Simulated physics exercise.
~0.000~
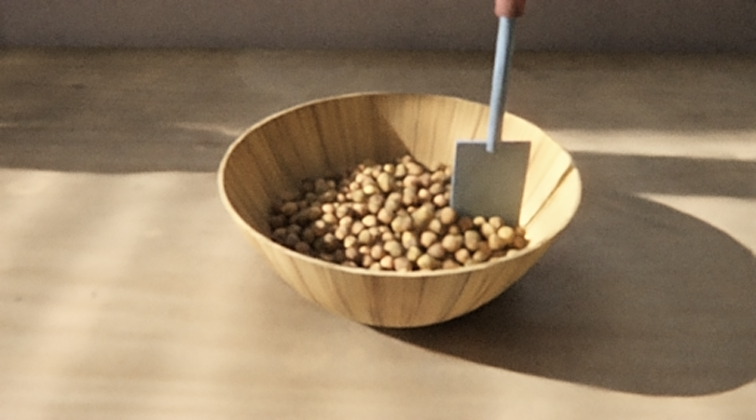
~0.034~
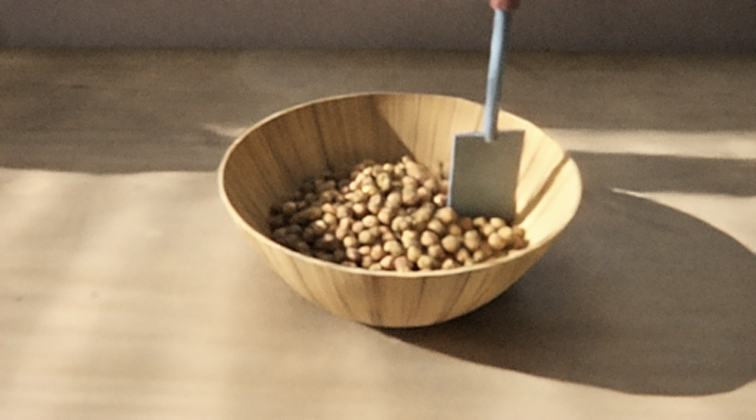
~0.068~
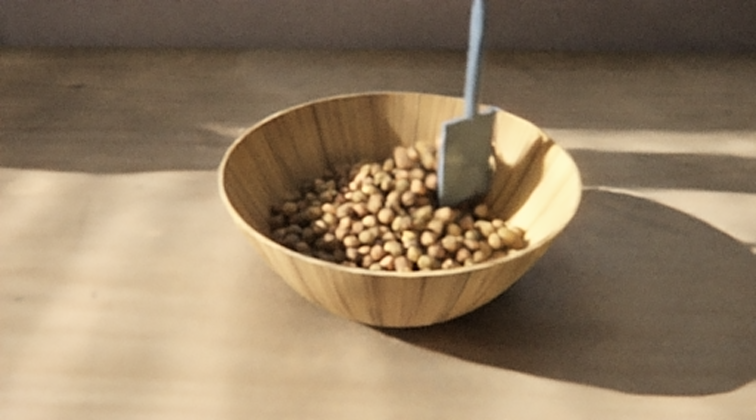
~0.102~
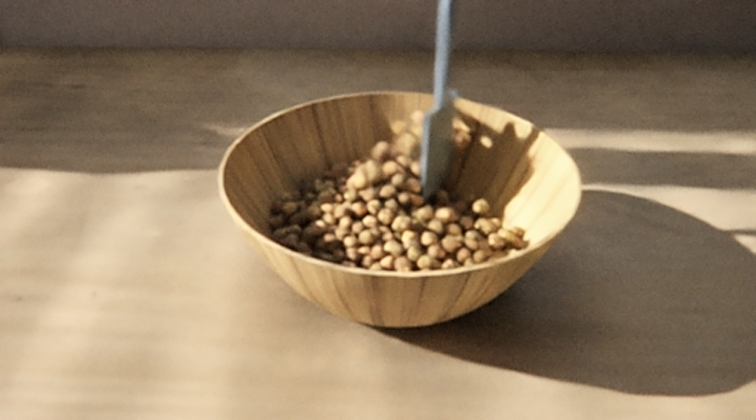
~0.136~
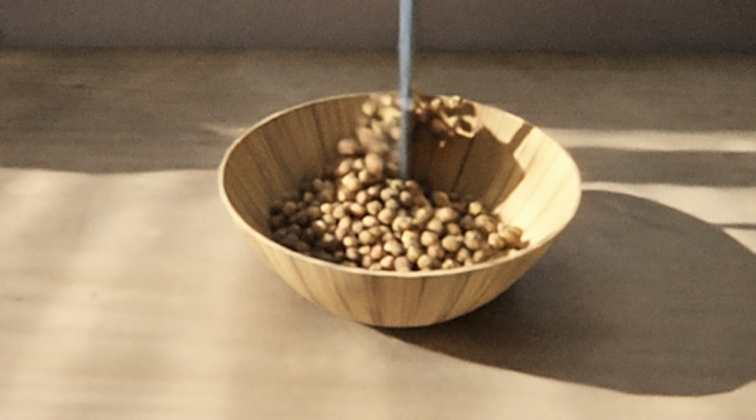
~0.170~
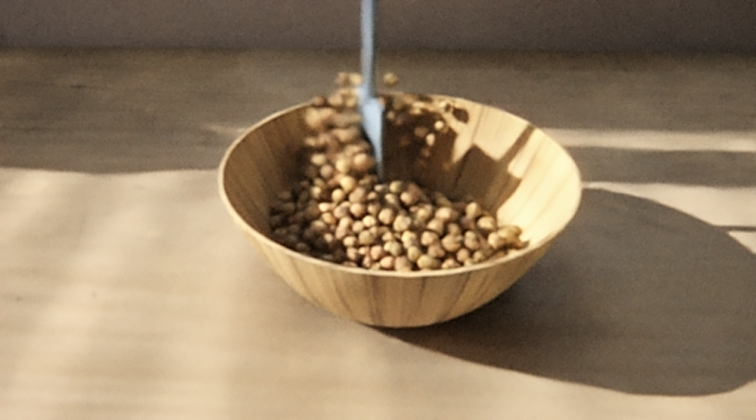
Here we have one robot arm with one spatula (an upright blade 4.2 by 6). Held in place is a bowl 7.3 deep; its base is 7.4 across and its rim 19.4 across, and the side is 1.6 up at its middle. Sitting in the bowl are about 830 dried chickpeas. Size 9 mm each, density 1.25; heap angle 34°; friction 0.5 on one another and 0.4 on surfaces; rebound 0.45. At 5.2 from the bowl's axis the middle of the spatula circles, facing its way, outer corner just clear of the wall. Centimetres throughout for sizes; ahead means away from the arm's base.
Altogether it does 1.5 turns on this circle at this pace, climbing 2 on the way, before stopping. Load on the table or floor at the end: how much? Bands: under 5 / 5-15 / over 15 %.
5-15 %.
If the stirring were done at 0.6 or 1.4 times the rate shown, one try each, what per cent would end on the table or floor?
Estimates in order: Near 0 % and near 15 %.
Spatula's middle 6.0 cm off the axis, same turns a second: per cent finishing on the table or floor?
Near 0 %.
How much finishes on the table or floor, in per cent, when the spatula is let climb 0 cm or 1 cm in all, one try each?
First try about 20 per cent, second about 15 per cent.
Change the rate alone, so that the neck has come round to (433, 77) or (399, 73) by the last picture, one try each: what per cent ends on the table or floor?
First try: Around 0 %; second try: Around 5 %.
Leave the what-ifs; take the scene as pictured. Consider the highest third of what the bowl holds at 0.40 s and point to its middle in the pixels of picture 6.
The upper third is centred close to (412, 255).
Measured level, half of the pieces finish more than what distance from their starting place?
Reading: Around 0 cm.
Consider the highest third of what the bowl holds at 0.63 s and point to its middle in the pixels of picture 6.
Estimated centre: (407, 224).
By 0.40 s, 275° round, highest piece 9 above the table; 786 in the bowl, 25 on the table or floor, 20 in flight or on the tool.
By 0.63 s, 82° round, highest piece 8 above the table; 766 in the bowl, 63 on the table or floor, 2 in flight or on the tool.
By 0.95 s, 180° round, highest piece 6 above the table; 765 in the bowl, 66 on the table or floor.
By 1.65 s, 180° round, highest piece 6 above the table; 765 in the bowl, 66 on the table or floor.
Final count, 765 in the bowl, 66 on the table or floor. That is 8 % on the table or floor.
